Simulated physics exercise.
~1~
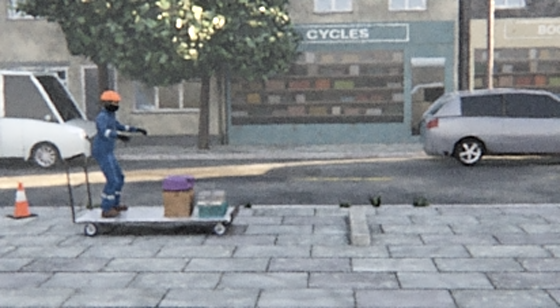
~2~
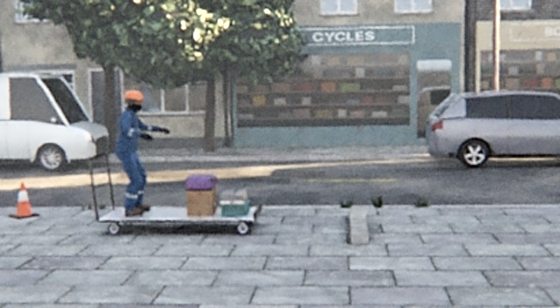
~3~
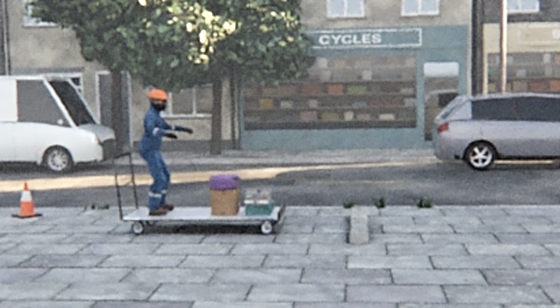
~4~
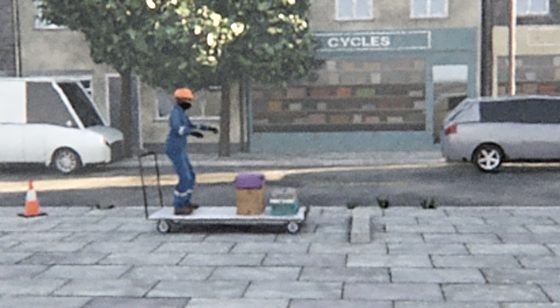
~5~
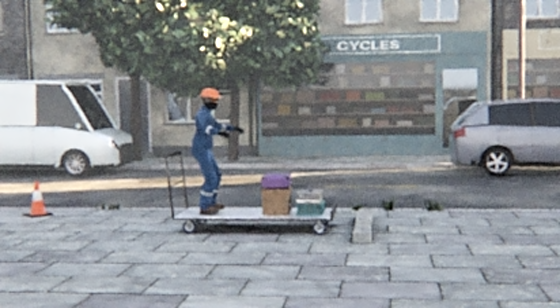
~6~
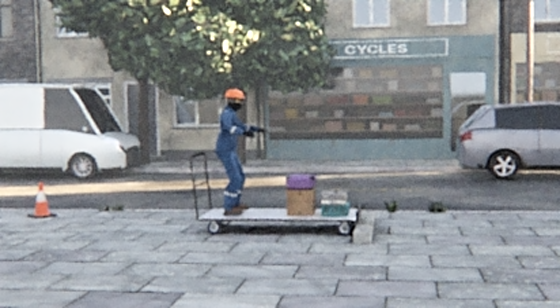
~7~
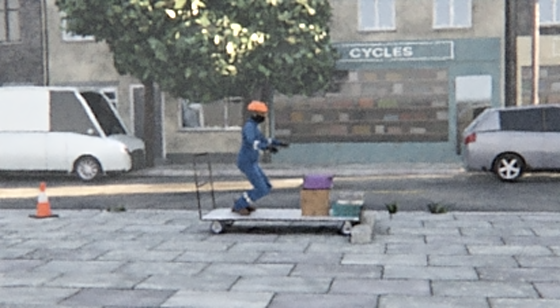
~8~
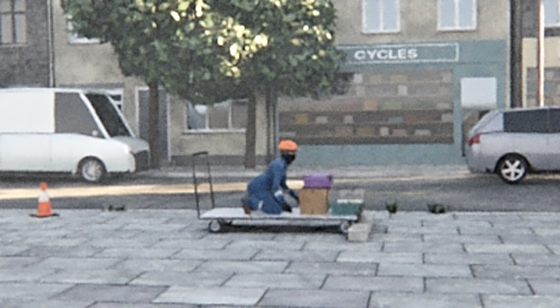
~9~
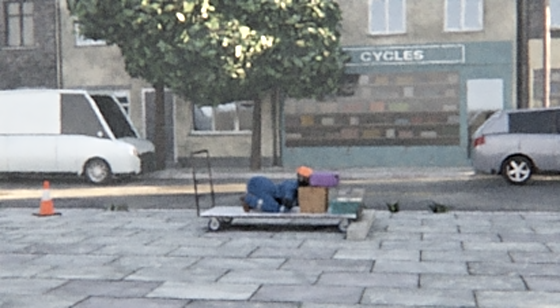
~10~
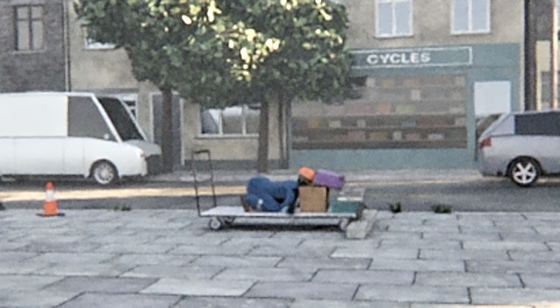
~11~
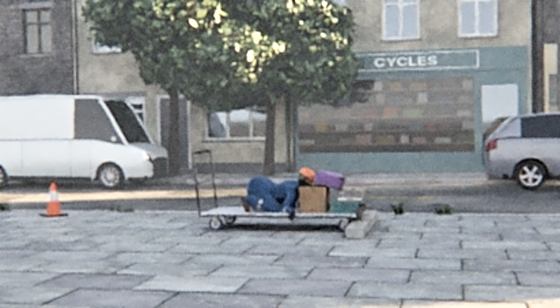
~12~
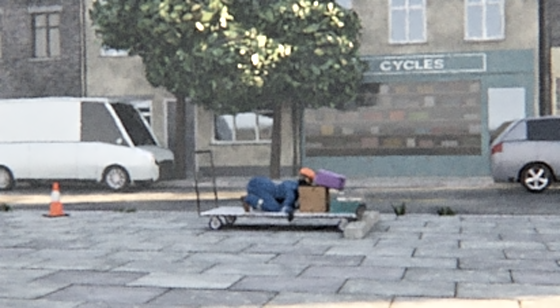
On a paved street, a rolling trolley stops at a kerb and its rider crumples against boxes.
